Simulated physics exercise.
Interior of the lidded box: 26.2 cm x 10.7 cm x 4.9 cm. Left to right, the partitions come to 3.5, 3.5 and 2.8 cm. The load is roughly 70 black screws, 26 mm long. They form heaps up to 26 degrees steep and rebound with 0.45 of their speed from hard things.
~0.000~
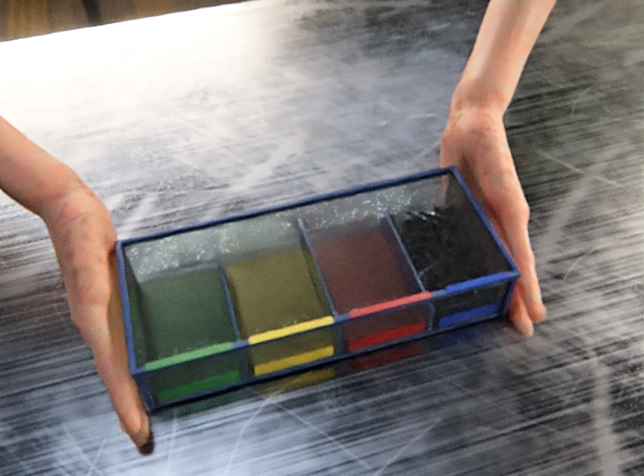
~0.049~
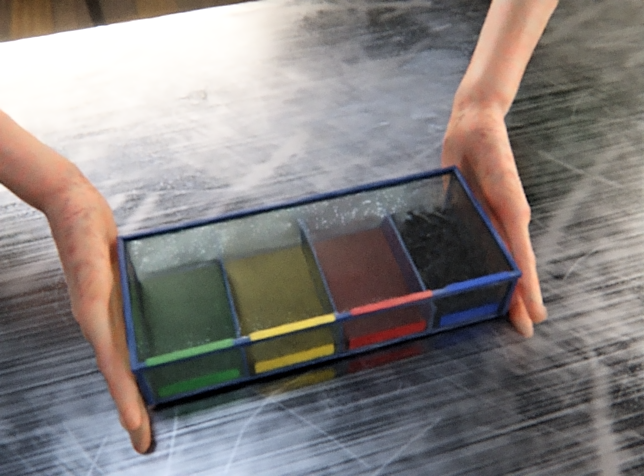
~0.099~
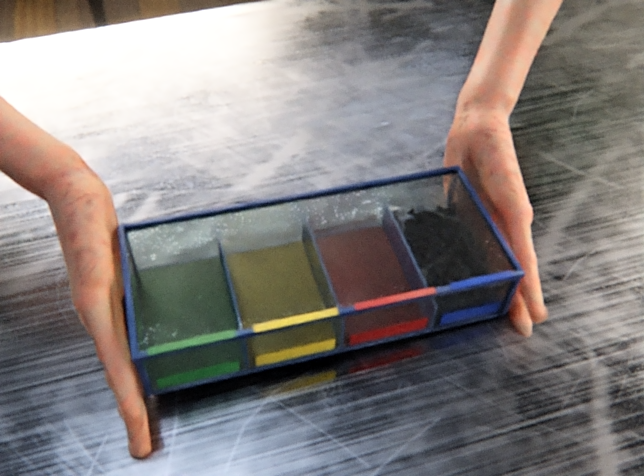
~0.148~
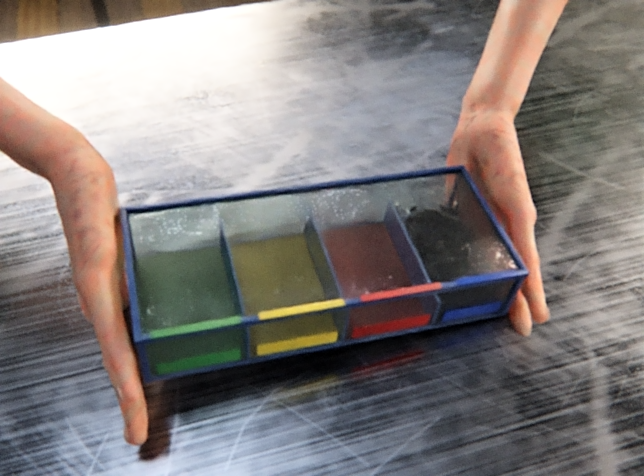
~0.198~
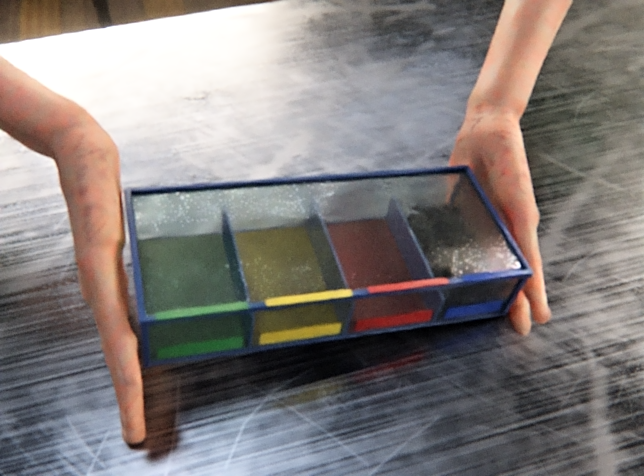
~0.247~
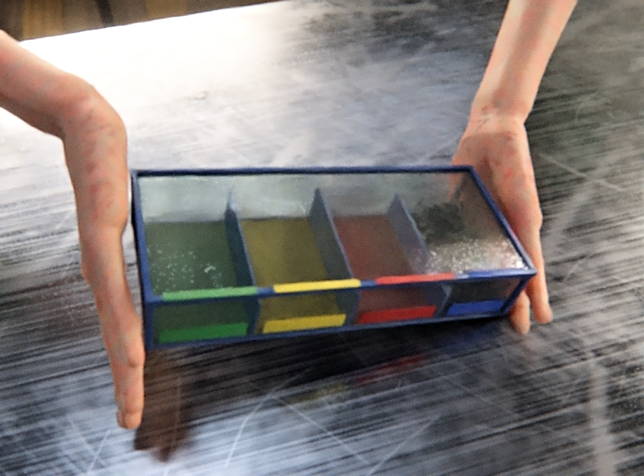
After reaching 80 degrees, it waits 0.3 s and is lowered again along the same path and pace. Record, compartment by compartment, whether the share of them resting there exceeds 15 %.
Red: It'll probably finish at or short of fifteen percent of the pieces; blue: It'll probably finish past fifteen percent of the pieces; green: It'll probably finish at or short of fifteen percent of the pieces; yellow: It'll probably finish at or short of fifteen percent of the pieces.
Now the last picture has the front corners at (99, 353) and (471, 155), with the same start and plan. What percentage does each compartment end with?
In the end red holds 35 %, blue holds 50 %, green holds 10 % and yellow holds 5 %.
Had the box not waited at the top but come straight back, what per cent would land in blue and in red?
In that case blue keeps 100% and red keeps 0%.
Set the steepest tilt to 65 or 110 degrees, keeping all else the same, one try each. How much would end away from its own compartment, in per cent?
Close to 0 in a hundred first, and 0 in a hundred second.
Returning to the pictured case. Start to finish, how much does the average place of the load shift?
Around 1.0 centimetres.
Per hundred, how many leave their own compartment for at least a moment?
Estimate: Around 0 %.
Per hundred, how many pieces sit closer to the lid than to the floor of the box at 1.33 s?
I'd say around 10 percent of the pieces.
Then, at 1.33 s, tilt 80 degrees; blue 100 %.
After 2.05 s, tilt 41 degrees; blue 100 %.
After 2.80 s, tilt 0 degrees; blue 100 %.
In the end, at 3.1 s, red 0 %, blue 100 %, green 0 %, yellow 0 %.
